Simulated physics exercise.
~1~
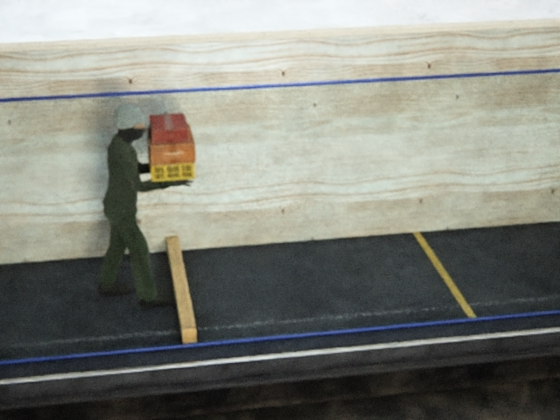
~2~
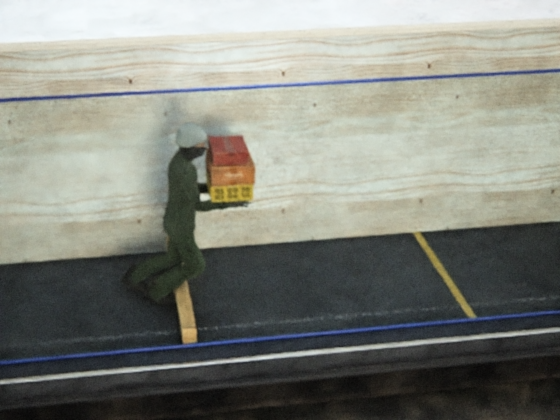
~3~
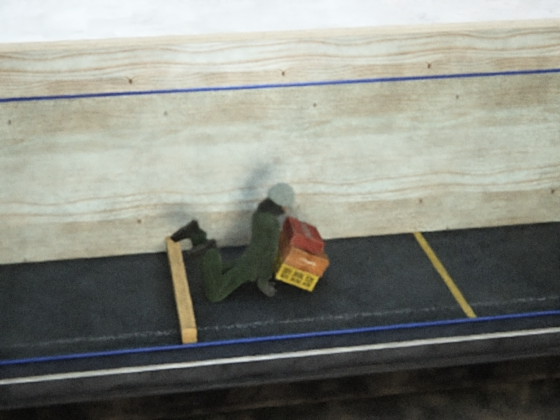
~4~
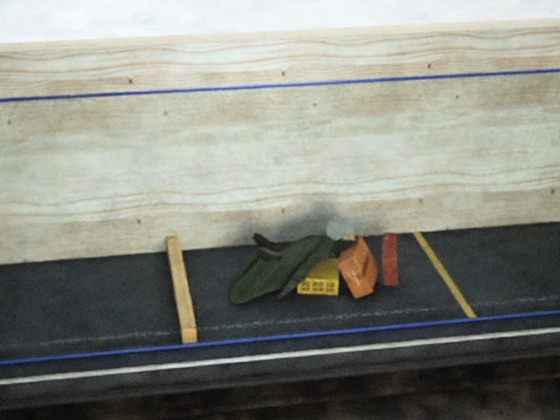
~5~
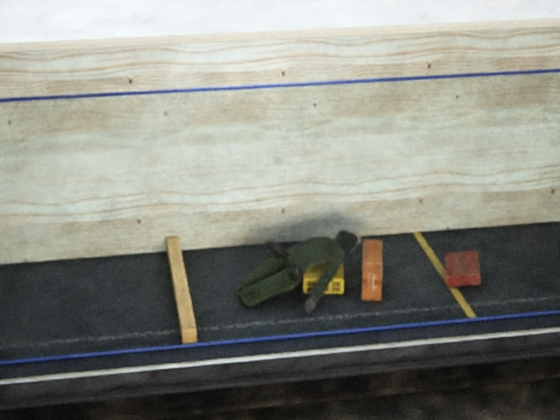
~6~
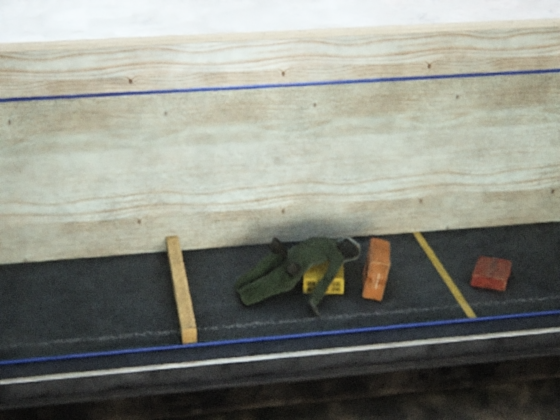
The video shows a courier in dark green carrying a stack of red, orange and yellow boxes rightward, stumbling at a wooden rail and falling forward; the stack spills, the red parcel tumbles past the yellow line, and the orange carton and yellow crate stop short beside the sprawled figure.
